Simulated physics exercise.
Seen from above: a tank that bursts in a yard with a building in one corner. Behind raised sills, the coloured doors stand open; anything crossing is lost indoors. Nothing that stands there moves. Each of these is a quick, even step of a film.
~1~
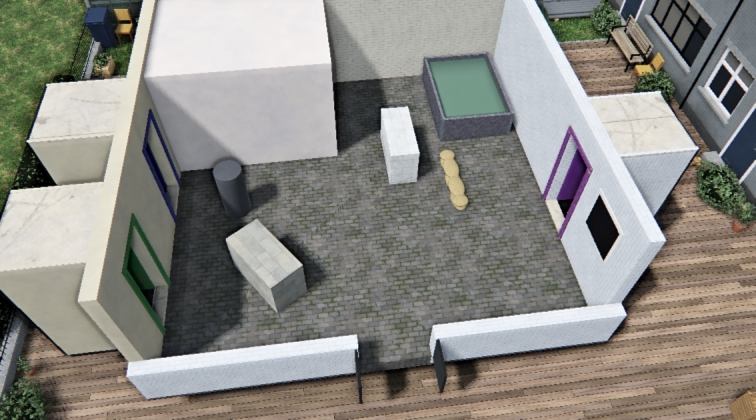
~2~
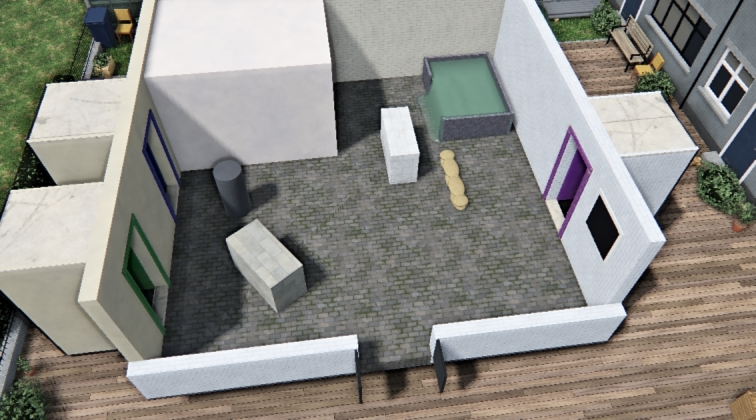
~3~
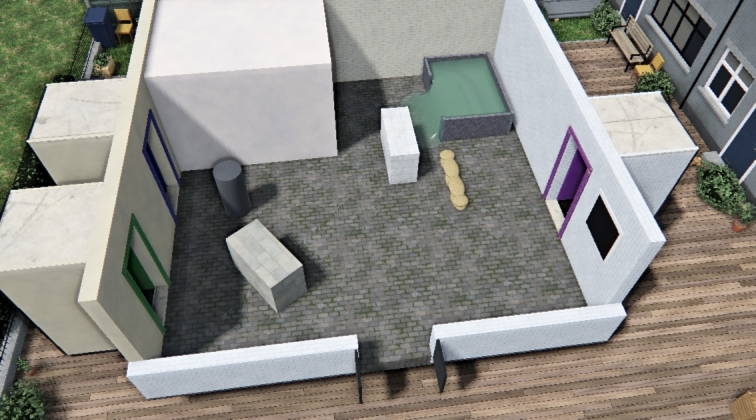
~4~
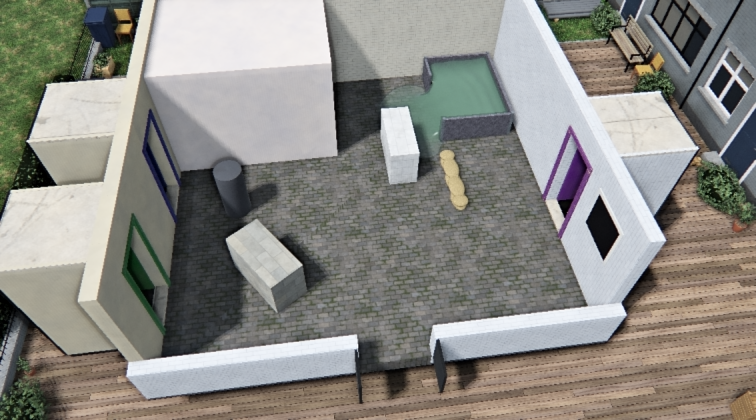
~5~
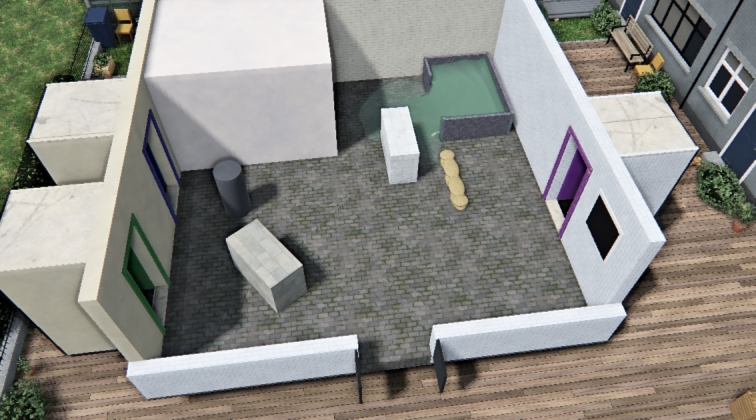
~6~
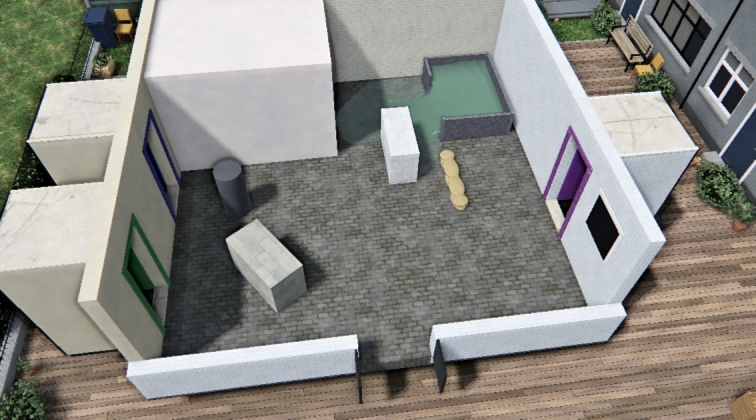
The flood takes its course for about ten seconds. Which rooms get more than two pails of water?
My prediction: Blue door: Two pails at most; purple door: Two pails at most; green door: Two pails at most.
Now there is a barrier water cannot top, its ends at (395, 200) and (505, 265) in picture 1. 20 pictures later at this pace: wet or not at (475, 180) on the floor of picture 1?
Spared.
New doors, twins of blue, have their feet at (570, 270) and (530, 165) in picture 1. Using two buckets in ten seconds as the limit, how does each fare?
Per door: Within the limit; within the limit.
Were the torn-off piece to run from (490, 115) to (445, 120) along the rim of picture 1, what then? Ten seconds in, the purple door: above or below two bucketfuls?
Result - purple overshoots.
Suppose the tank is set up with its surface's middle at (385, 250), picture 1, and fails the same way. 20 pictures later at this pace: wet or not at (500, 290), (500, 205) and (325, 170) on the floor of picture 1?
Spared, spared, soaked.
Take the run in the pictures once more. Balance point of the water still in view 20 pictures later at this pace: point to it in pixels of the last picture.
My pick is pixel (407, 138).
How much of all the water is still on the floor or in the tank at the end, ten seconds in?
Roughly 86 parts in a hundred.
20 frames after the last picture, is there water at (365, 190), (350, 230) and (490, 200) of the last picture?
Same order as asked: Drenched; drenched; dry as before.
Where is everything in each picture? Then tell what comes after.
The first frame shows the open tank at (467, 87) is whole and still.
In the second frame, water pours out at (436, 111) and has run to (437, 141).
In the third frame, water pours out at (436, 112) and has run to (425, 146).
In the fourth frame, water pours out at (436, 112) and has run to a hidden place.
In the fifth frame, the front is at (362, 110), out from the gap at (436, 112).
In the sixth frame, water pours out at (436, 112) and has run to (339, 120).
A moment on, water covers 15 % of the floor; the blue door not reached, the purple door not reached, the green door not reached.
Next, water covers 30 % of the floor; the blue door not reached, the purple door not reached, the green door not reached.
Then, water covers 50 % of the floor; the blue door not reached, the purple door not reached, the green door not reached.
Later, water covers 60 % of the floor; the blue door not reached, the purple door not reached, the green door not reached.
In the end, water covers 80 % of the floor; the blue door wet at the sill, nothing in, the purple door wet at the sill, nothing in, the green door wet at the sill, nothing in.
